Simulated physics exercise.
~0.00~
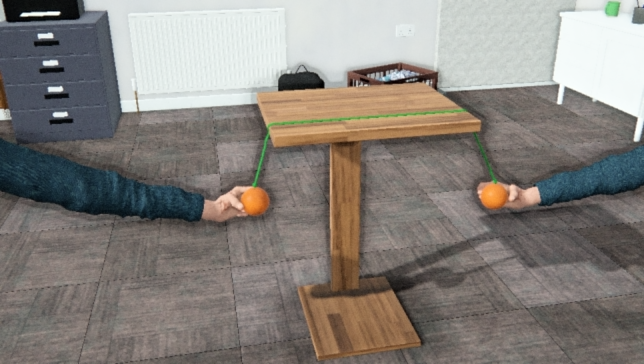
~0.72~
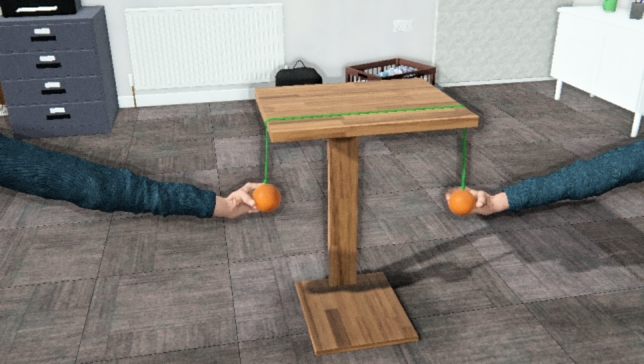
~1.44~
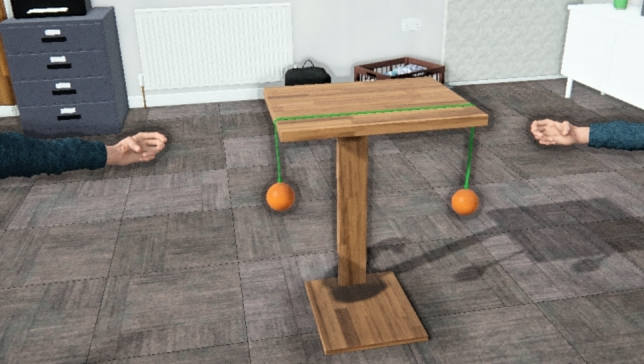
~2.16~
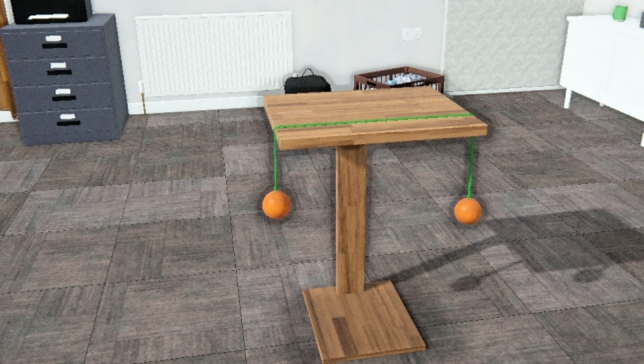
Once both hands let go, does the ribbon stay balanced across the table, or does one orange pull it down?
The ribbon stays balanced across the table. Both oranges remain hanging, one on each side, at about the same heights as when they were released.
